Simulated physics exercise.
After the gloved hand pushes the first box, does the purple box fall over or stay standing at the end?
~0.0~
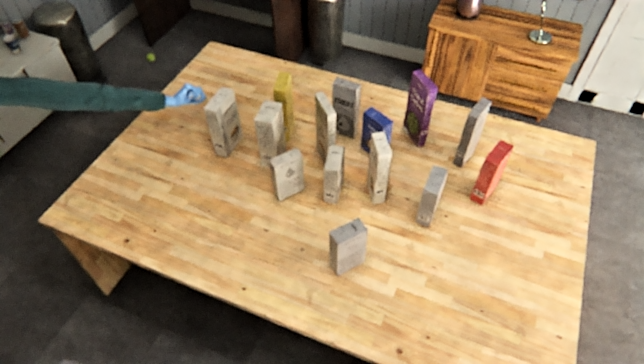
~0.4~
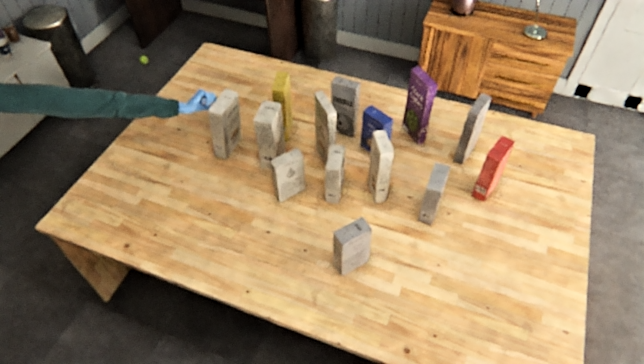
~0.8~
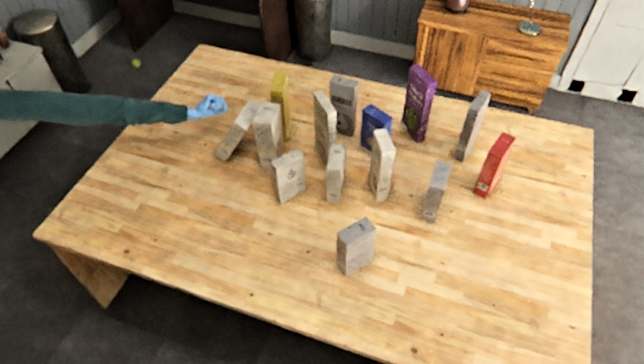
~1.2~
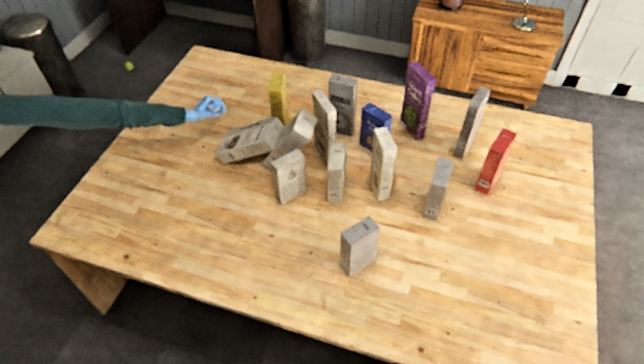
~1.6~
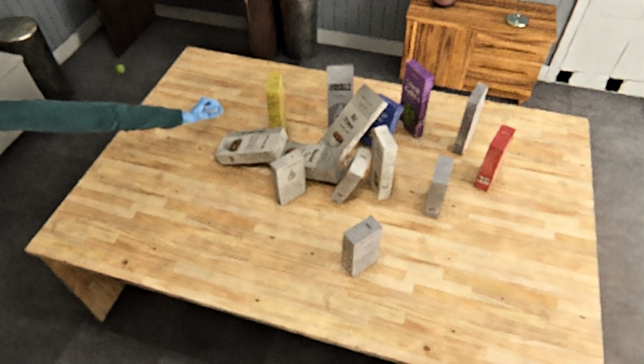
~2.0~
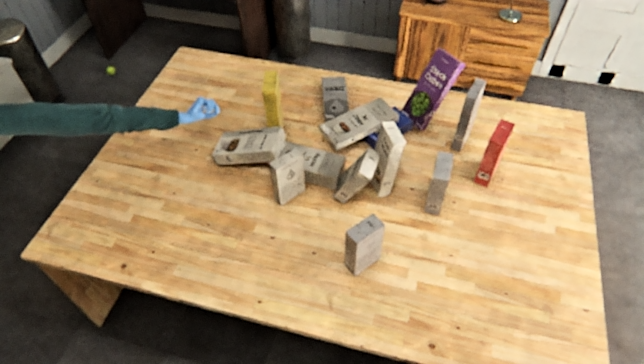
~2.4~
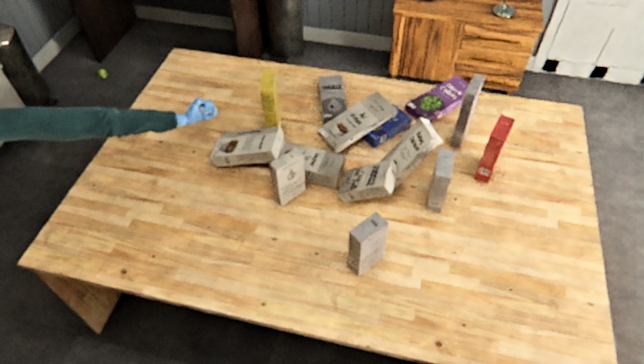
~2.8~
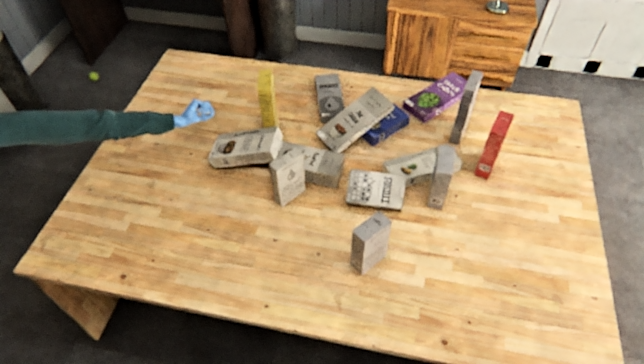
The purple box falls over. It leans to the right after the blue one tips, and ends up lying flat on the table.
